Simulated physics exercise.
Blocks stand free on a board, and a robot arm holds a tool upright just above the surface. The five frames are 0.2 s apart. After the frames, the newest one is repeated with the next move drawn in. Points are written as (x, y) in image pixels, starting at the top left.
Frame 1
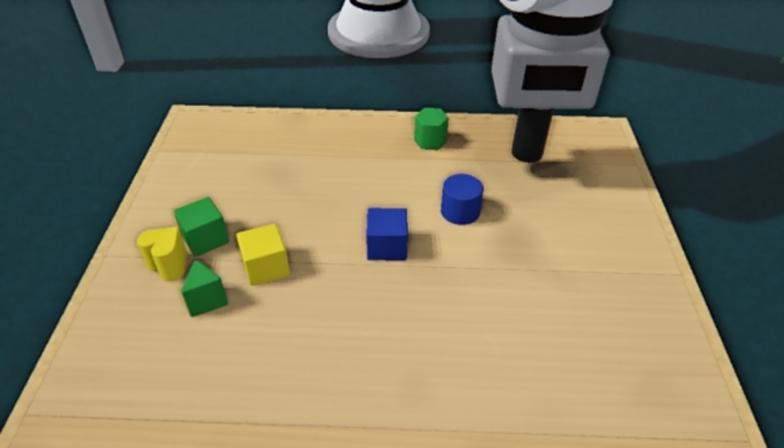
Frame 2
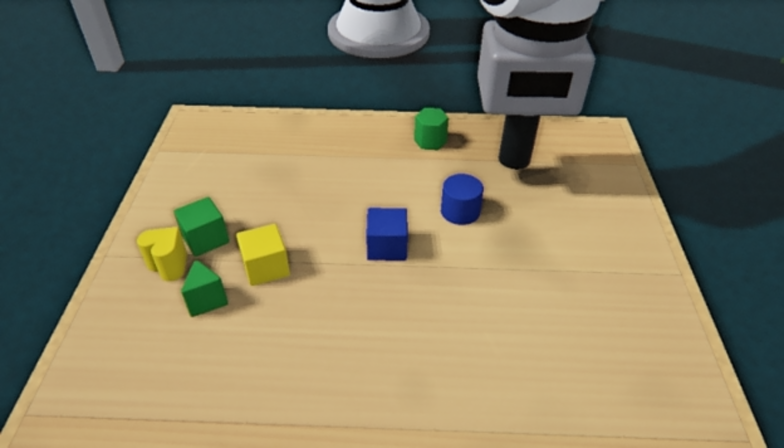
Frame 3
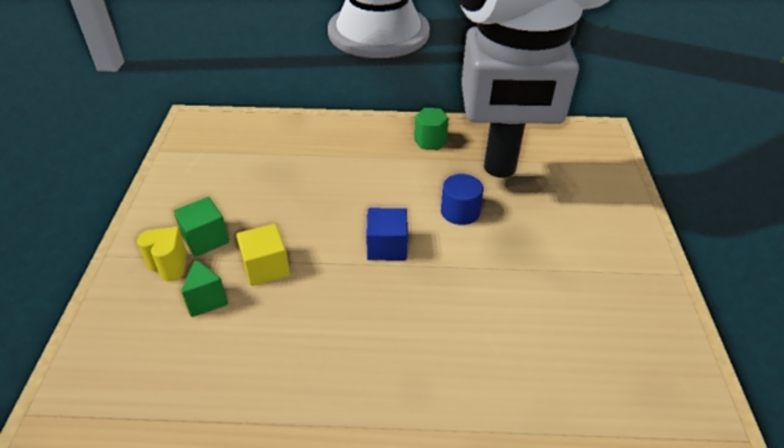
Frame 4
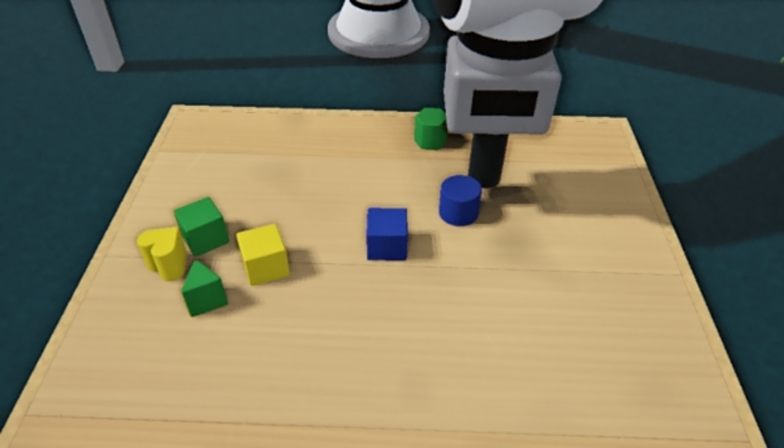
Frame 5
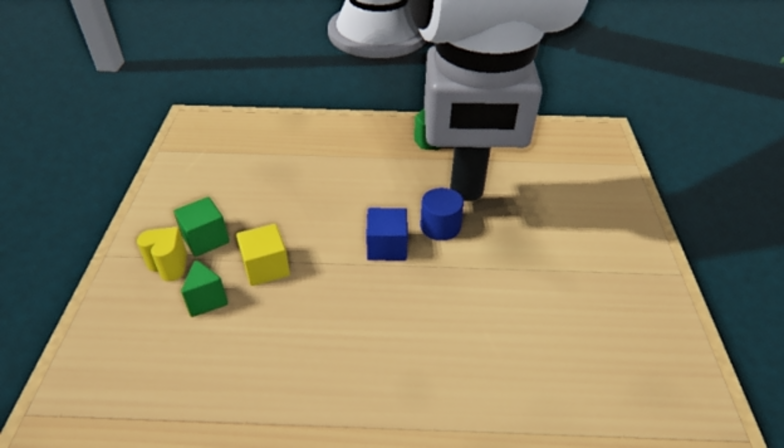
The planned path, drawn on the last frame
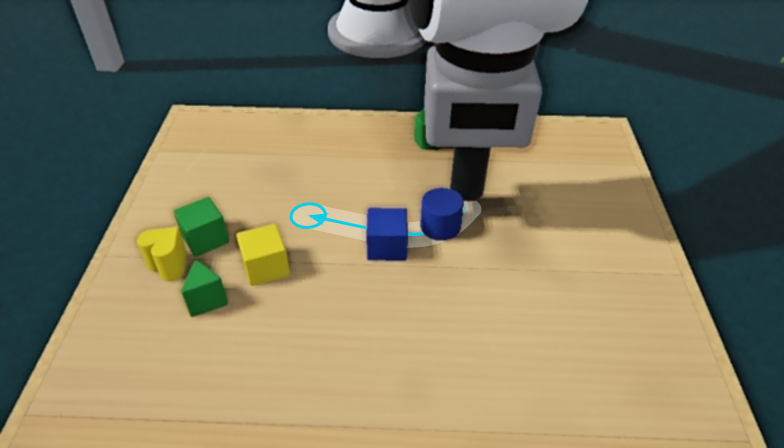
In the video, a robot arm moves its black upright tool left and toward the viewer over a wooden board, then nudges a blue cylinder a short way toward a blue cube, while the green and yellow blocks stay still.
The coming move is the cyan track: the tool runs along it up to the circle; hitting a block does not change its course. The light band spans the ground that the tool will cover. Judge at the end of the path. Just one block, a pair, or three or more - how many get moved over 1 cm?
Counting only shifts above 1 cm, I get two blocks.
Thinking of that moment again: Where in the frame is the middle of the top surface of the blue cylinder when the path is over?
The spot you're after is about (390, 236) in the image.
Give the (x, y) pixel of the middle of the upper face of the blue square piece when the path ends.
At (347, 230).
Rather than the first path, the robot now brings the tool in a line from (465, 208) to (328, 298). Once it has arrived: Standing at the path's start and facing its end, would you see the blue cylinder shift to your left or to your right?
Shifted left.
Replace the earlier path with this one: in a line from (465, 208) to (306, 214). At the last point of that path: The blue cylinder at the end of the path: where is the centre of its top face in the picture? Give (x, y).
I'd place it at (421, 211), taking the centre of its top.
Drawn move, from (465, 208) by way of (423, 234) and (364, 227) to (308, 215).
On the path given first. One third of the way, tool (423, 216); blue square piece (355, 229); blue cylinder (399, 230).
Two thirds of the way, tool (363, 210); blue square piece (347, 230), turned 15° clockwise; blue cylinder (390, 236).
At the end, tool (306, 198); yellow square piece still; blue square piece (347, 230), turned 15° clockwise; blue cylinder (390, 236).
